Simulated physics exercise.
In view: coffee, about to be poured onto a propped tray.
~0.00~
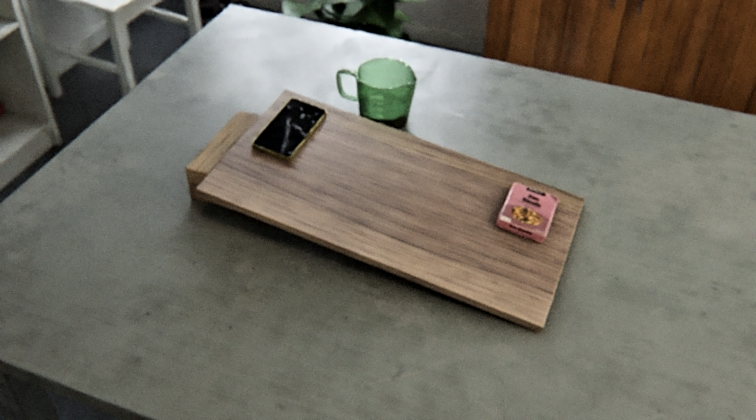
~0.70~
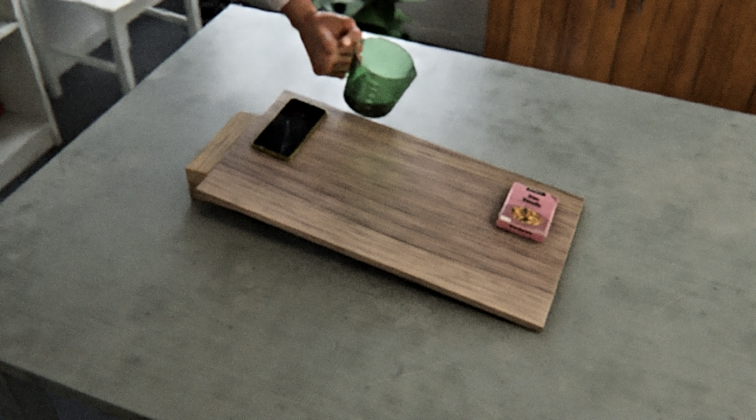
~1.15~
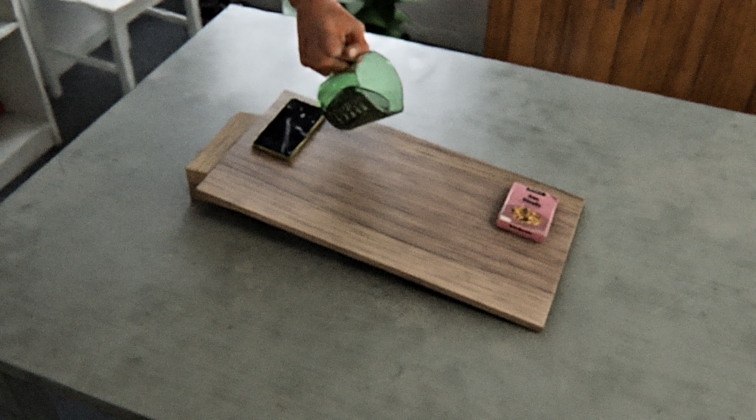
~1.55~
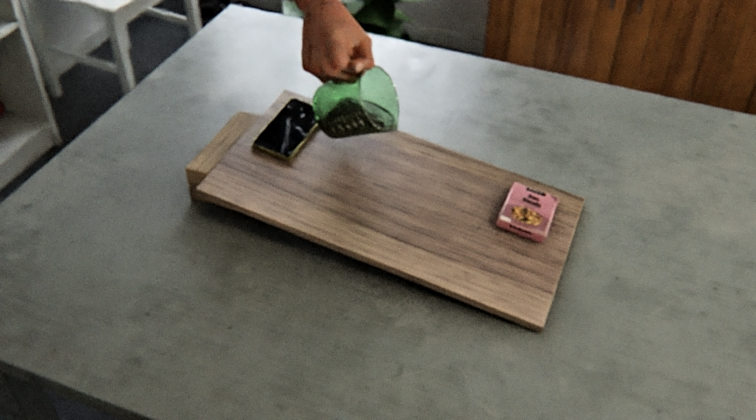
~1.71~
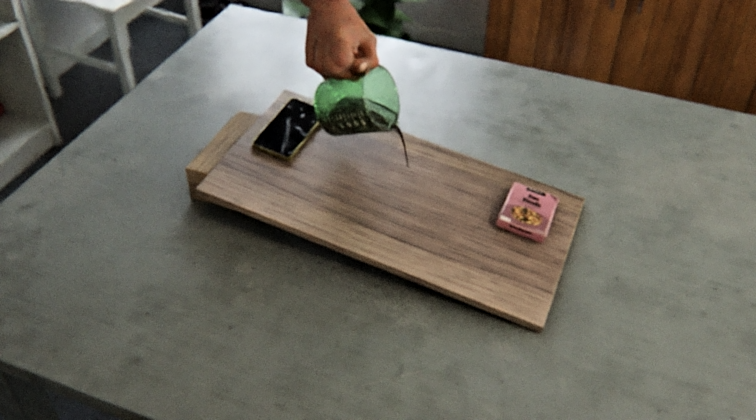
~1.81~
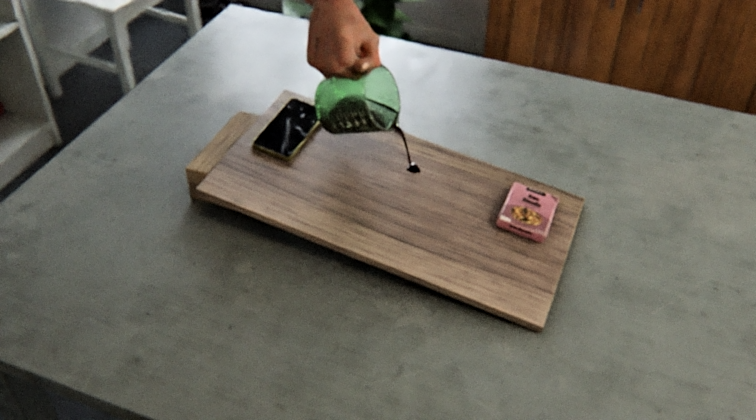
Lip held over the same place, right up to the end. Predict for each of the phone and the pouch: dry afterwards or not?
On the left the phone: Dry; on the right the pouch: Not dry.
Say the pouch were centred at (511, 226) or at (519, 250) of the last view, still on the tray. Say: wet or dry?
At the first spot it gets dampened, at the second spot it remains clean.
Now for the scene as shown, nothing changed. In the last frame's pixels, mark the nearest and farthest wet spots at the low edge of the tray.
The wet part runs from about (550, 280) to (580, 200).
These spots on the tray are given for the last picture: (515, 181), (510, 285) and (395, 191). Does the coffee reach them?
Looks like the first is covered, the second safe and the third safe.
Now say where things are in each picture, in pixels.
The first picture shows the tray slopes down to the right; measuring jug (384, 95) about a quarter full; phone (290, 129); pouch (528, 212).
The second picture shows measuring jug about a quarter full, surface at (372, 89); phone (290, 129).
The third picture shows measuring jug (360, 92) tipped 50° with all of its load; pouch (528, 212).
The fourth picture shows the tray slopes down to the right; measuring jug (357, 104) tipped 60° with all of its load; phone (290, 129).
The fifth picture shows the first of it lands; measuring jug (358, 103) tipped 65° with all of its load; pouch (528, 212).
The sixth picture shows the first of it lands; measuring jug (358, 102) tipped 65° with all of its load; phone (290, 129); pouch (528, 212).
After 2.6 s, it runs down to the right; the phone is dry; the pouch is wet.
After 4.8 s, it runs down to the right and off the end; the phone is dry; the pouch is wet.
After 8.9 s, it runs down to the right and off the end; the phone is dry; the pouch is wet.
